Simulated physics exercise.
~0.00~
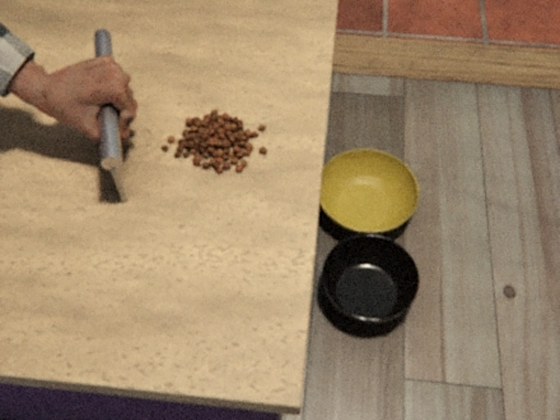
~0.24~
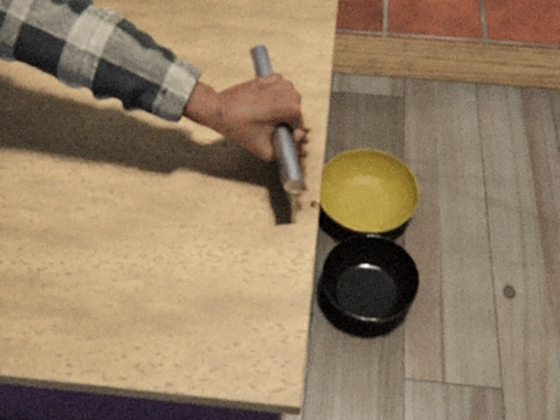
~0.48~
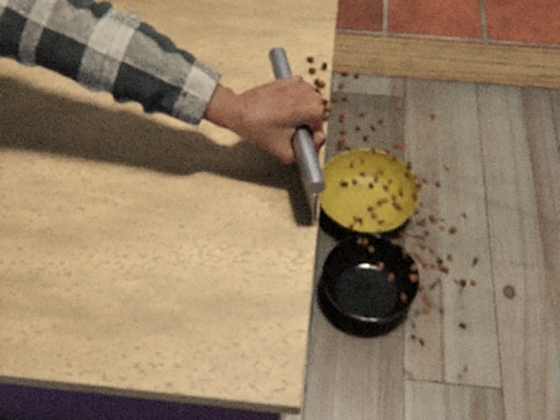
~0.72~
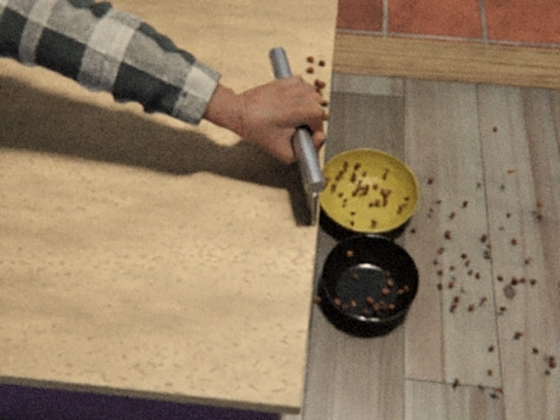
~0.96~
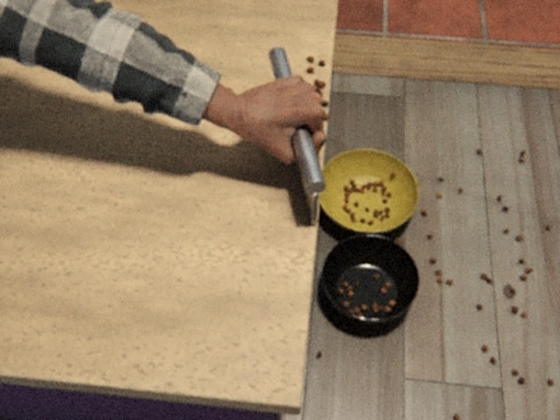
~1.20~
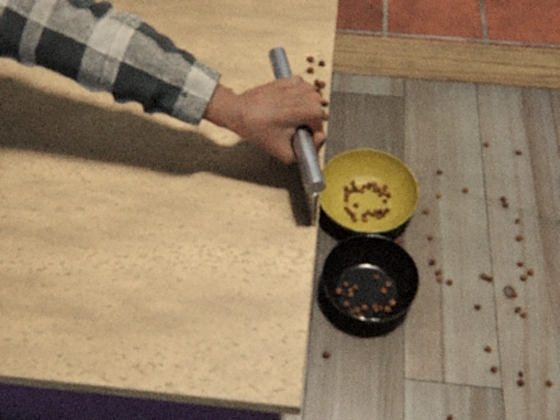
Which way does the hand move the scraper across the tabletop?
The hand moves the scraper to the right, toward the table's edge above the bowls.
